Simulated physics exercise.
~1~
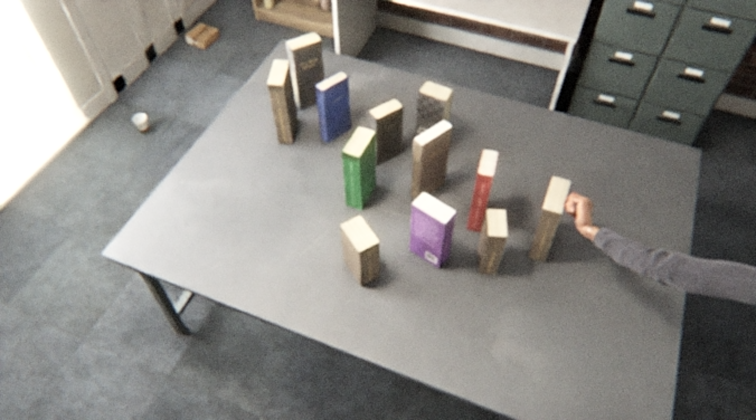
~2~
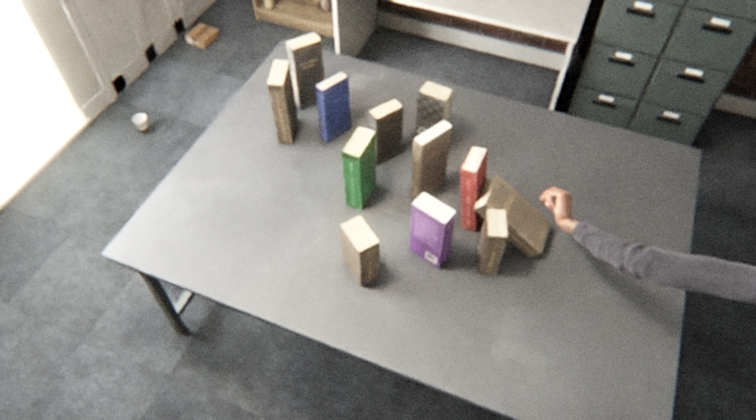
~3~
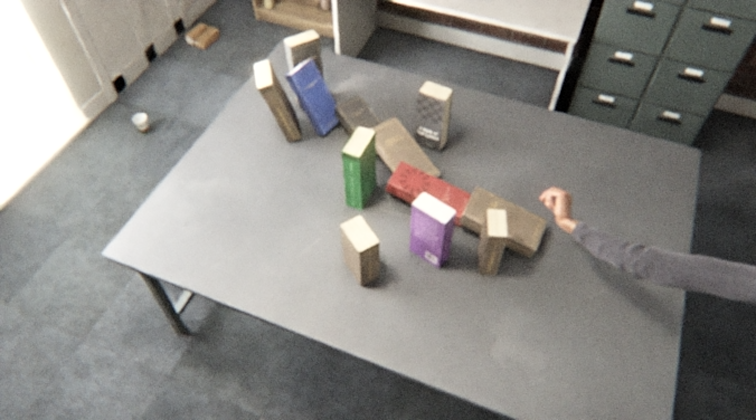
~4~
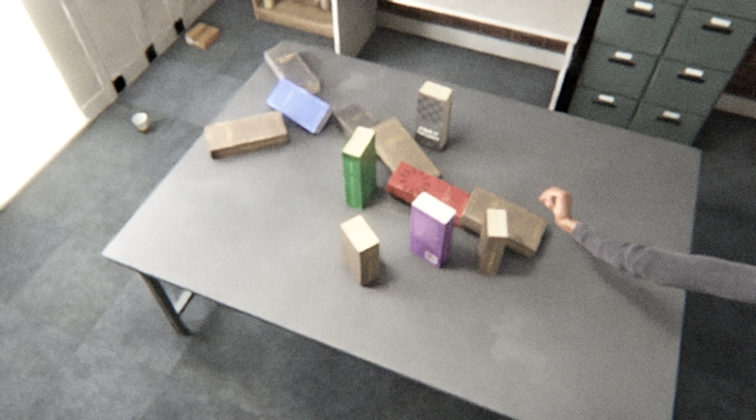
A hand reaches in from the right and tips a tan book at the right end of a group of thick upright books on a gray table. The book falls left against the red one, which topples onto its side. The fall carries on leftward and away through a brown book and a smaller dark one to the blue book, which leans toward two books at the far left corner. Those two and the blue book then drop flat, while the hand stays still. Five books, including the green and purple ones, remain standing.
